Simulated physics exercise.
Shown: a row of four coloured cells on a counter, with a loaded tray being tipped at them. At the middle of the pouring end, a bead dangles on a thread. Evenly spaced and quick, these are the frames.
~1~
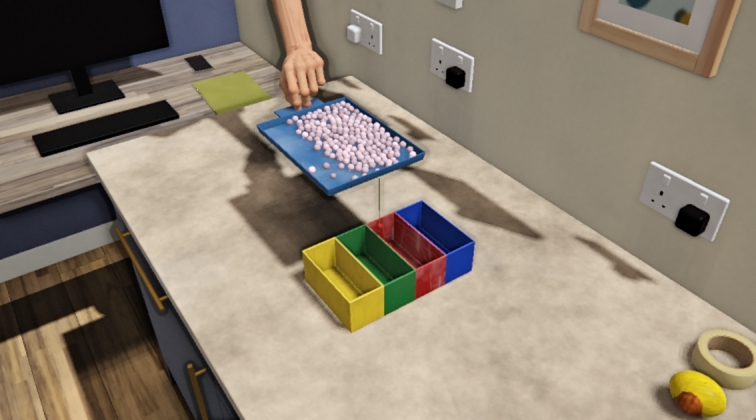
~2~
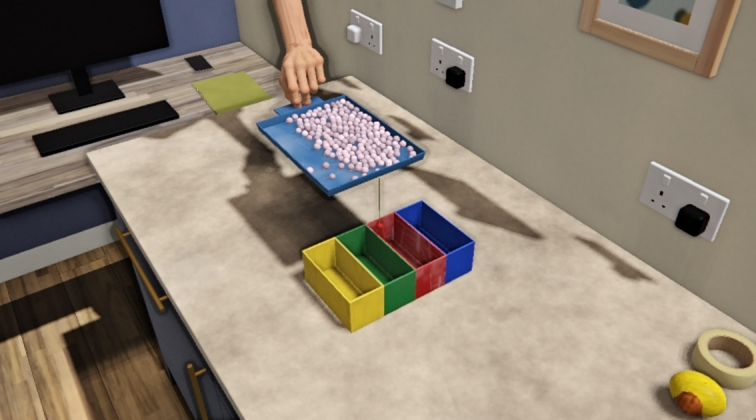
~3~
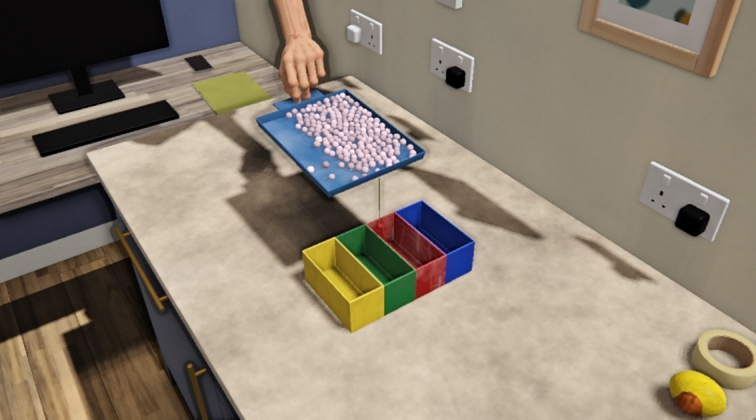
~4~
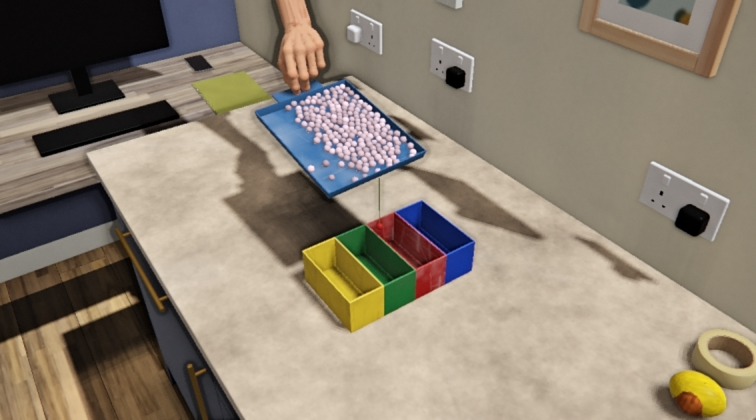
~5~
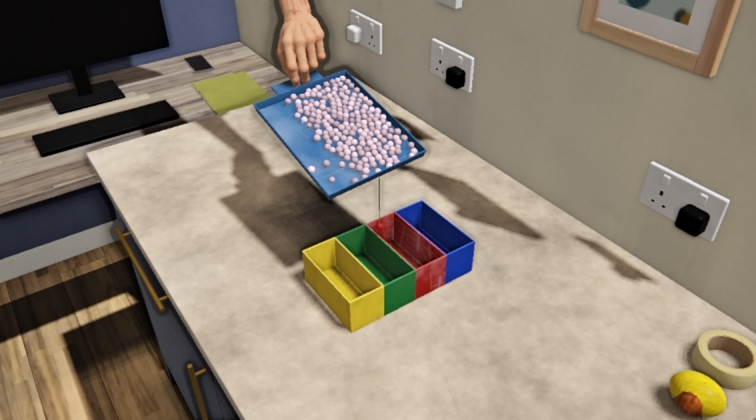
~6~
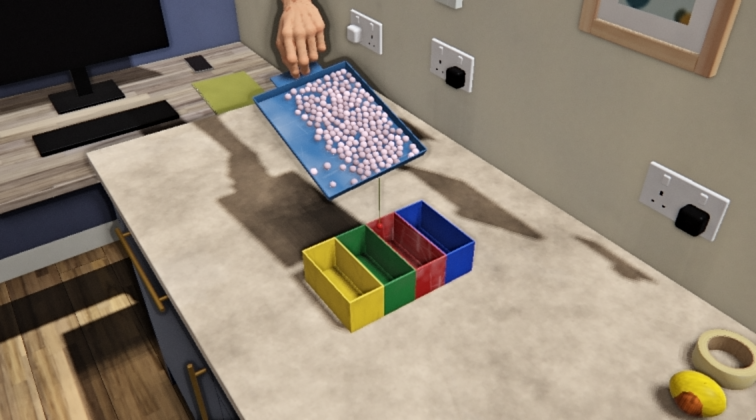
A hand gradually tilts a blue tray of small pale beads above four coloured cells.
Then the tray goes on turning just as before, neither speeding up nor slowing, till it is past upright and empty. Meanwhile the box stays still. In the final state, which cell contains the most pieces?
The yellow one contains the most.
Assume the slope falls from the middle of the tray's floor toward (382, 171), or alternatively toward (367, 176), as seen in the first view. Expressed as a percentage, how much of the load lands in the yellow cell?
The share is 10 per cent in the first and 30 per cent in the second.
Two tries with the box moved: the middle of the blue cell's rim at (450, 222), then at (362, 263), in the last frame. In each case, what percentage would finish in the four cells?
70 and 80 in a hundred, in turn.
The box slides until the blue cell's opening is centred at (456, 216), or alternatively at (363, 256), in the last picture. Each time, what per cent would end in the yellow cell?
40 % and 0 %.
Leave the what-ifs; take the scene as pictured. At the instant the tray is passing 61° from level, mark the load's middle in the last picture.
The load is centred around (357, 174).
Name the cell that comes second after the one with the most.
Second place goes to that green cell.
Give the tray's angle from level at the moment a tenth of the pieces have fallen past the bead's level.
Roughly 60 degrees from level.
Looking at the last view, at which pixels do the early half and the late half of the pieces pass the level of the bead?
It goes through near (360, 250) first, then near (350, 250).
Just after the last frame, tray tipped steeply; the larger part on the tray; about a tenth in the yellow cell; just a few in the green cell; just a few in the red cell; about a tenth falling or outside the box.
A moment on, tray tipped right over; about a tenth on the tray; roughly half in the yellow cell; roughly a quarter in the green cell; about a tenth in the red cell; just a few in the blue cell; about a tenth falling or outside the box.
Further on, tray tipped past a quarter turn; roughly half in the yellow cell; roughly a third in the green cell; about a tenth in the red cell; just a few in the blue cell; just a few falling or outside the box.
When it is over, tray tipped past a quarter turn; roughly half in the yellow cell; roughly a third in the green cell; about a tenth in the red cell; just a few in the blue cell; just a few outside the box.
